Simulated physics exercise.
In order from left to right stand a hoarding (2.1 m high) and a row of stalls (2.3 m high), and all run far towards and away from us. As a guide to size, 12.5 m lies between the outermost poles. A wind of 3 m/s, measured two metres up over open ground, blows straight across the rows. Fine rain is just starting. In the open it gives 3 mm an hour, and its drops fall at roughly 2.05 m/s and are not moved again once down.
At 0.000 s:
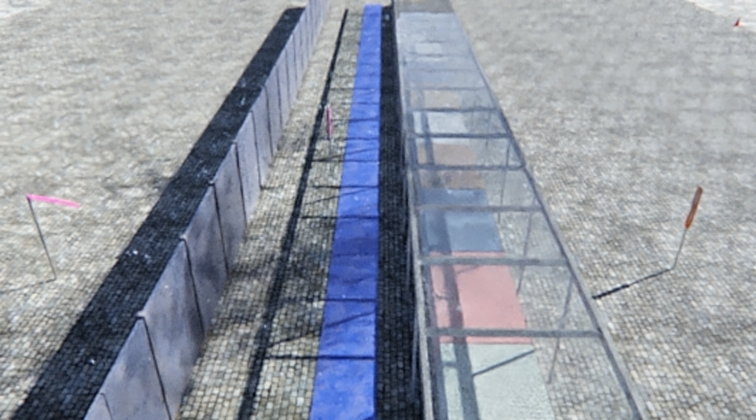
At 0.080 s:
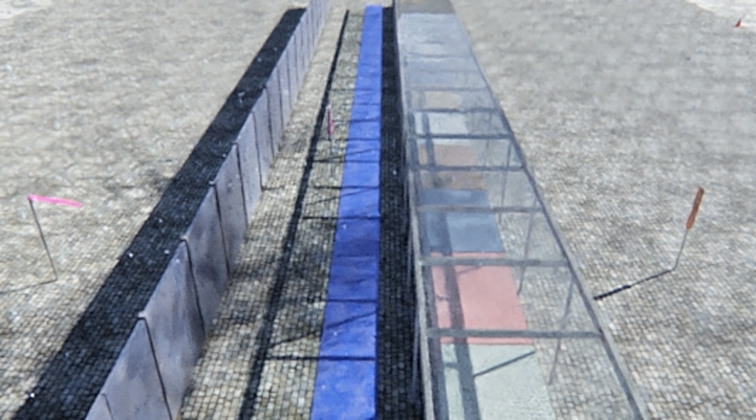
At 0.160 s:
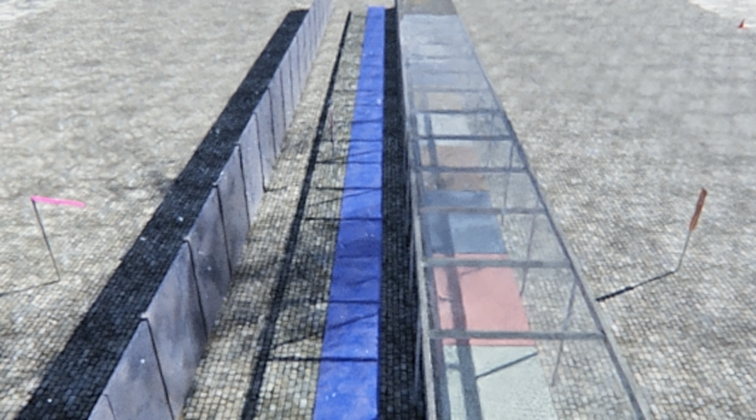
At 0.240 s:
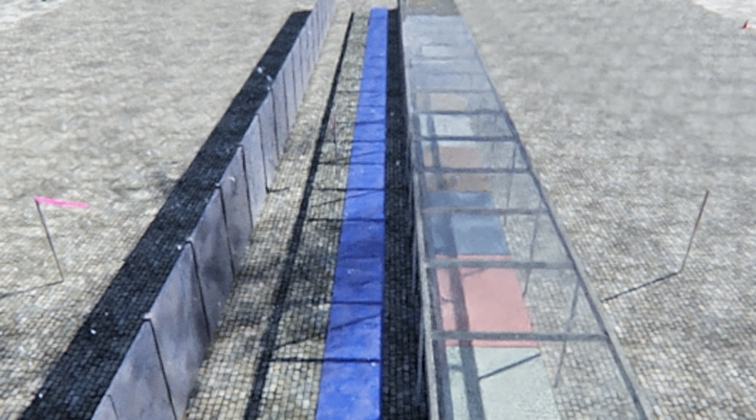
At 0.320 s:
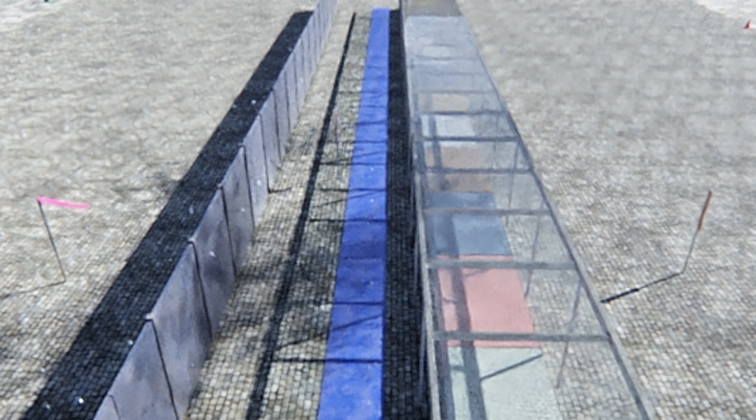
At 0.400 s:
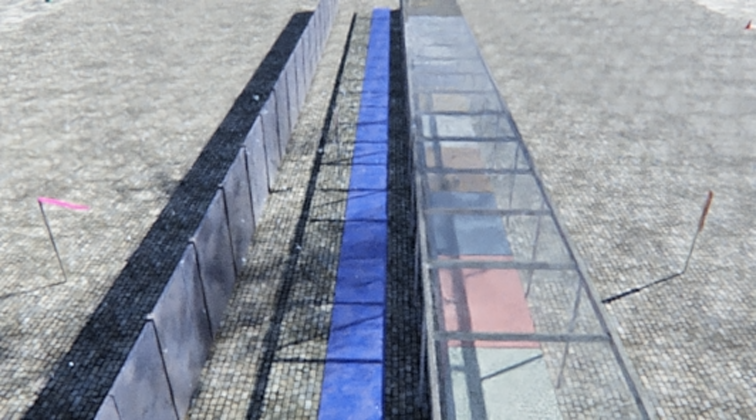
On a sunlit stretch of small paving, a dark hoarding, a blue strip and a see-through row of stalls ran into the distance, while ribbons on thin posts at either side barely shifted.
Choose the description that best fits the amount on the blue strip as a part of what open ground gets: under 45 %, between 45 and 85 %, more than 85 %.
More than 85 %.
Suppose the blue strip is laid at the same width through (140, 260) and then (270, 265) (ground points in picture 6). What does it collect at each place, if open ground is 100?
First roughly 100 per cent, second roughly 60 per cent.
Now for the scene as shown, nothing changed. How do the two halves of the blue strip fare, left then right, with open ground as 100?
90 % left, 110 % right.
In 10 minutes the blue strip collects 0.5 mm against 0.5 mm in the open.
In 30 minutes the blue strip collects 1.5 mm against 1.5 mm in the open.
In 60 minutes the blue strip collects 3.0 mm against 3.0 mm in the open, so the blue strip has 101 % of the open amount; the left half of it has 92 %, the right half 109 %.
